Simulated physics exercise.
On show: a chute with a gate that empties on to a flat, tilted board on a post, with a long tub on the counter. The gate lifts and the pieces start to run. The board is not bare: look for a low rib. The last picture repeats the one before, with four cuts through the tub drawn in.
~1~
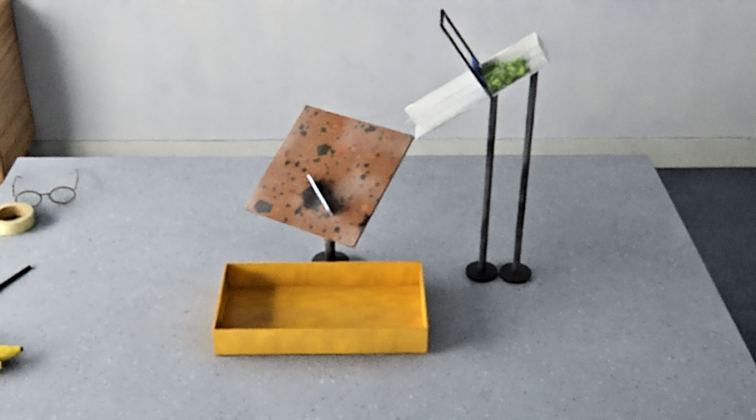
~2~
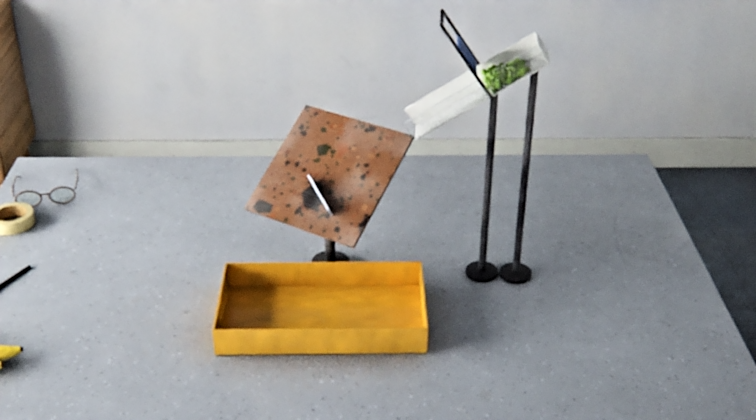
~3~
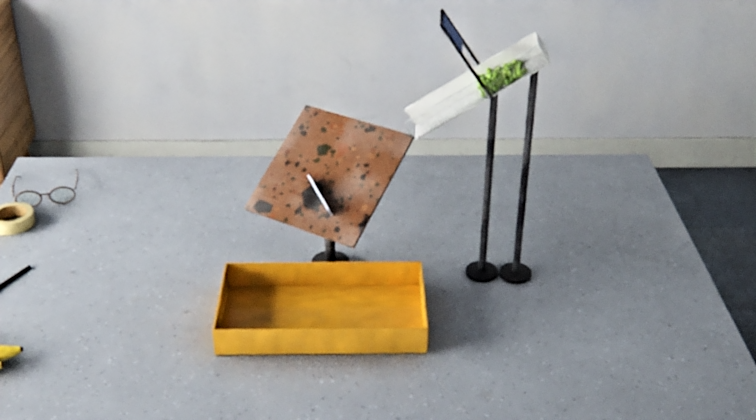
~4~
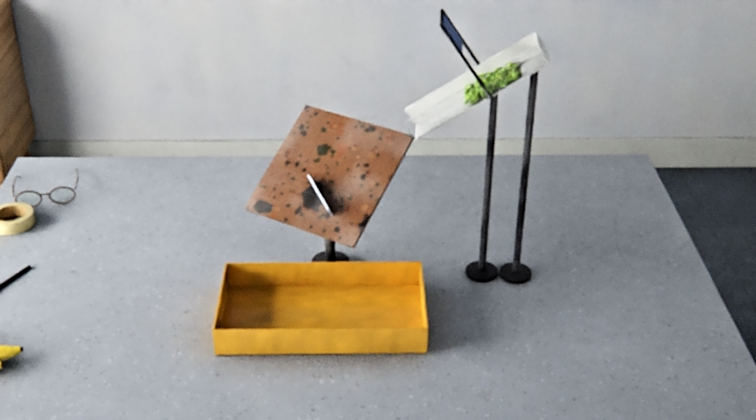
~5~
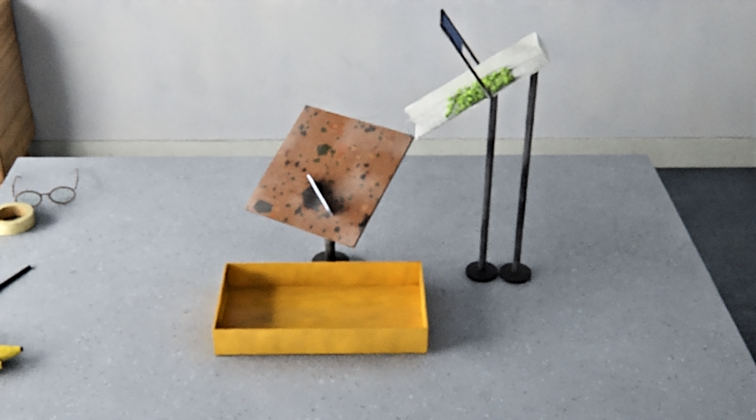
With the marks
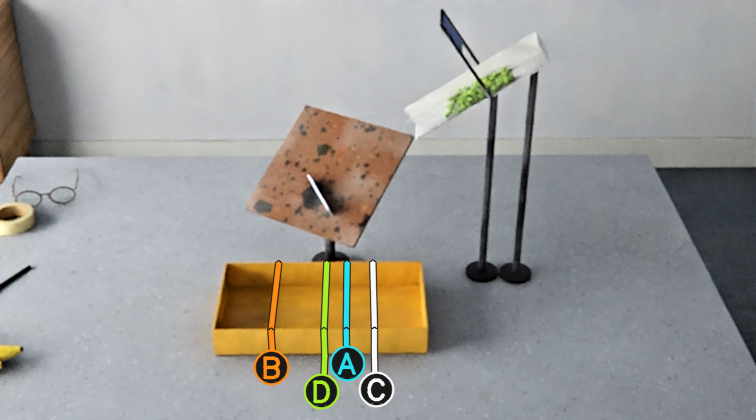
Small green pieces rest in a pale, clear chute on two dark posts above a grey counter, seen from the front and slightly above. Left of it stands a tilted, dark-spotted rusty-brown board with a thin white rib, behind a long, empty yellow tub, with glasses and tape at far left. The dark gate lifts and the pieces slide down leftward inside the chute, spreading out, while the camera stays still.
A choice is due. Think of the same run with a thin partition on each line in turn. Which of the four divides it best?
Best: D.
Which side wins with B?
Right.
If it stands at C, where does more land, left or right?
Left.
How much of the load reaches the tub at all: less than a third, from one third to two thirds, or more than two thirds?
It is more than two thirds.
On the marked copy, line A crosses the front rim at (346, 329); line B crosses the front rim at (271, 329); line C crosses the front rim at (374, 329); line D crosses the front rim at (324, 329).
If A is chosen, of what is caught, nearly all on the left of the divider, a stray few on the right.
If B is chosen, of what is caught, a small part on the left of the divider, nearly all on the right.
If C is chosen, of what is caught, all on the left of the divider, none on the right.
If D is chosen, of what is caught, about half on the left of the divider, about half on the right.
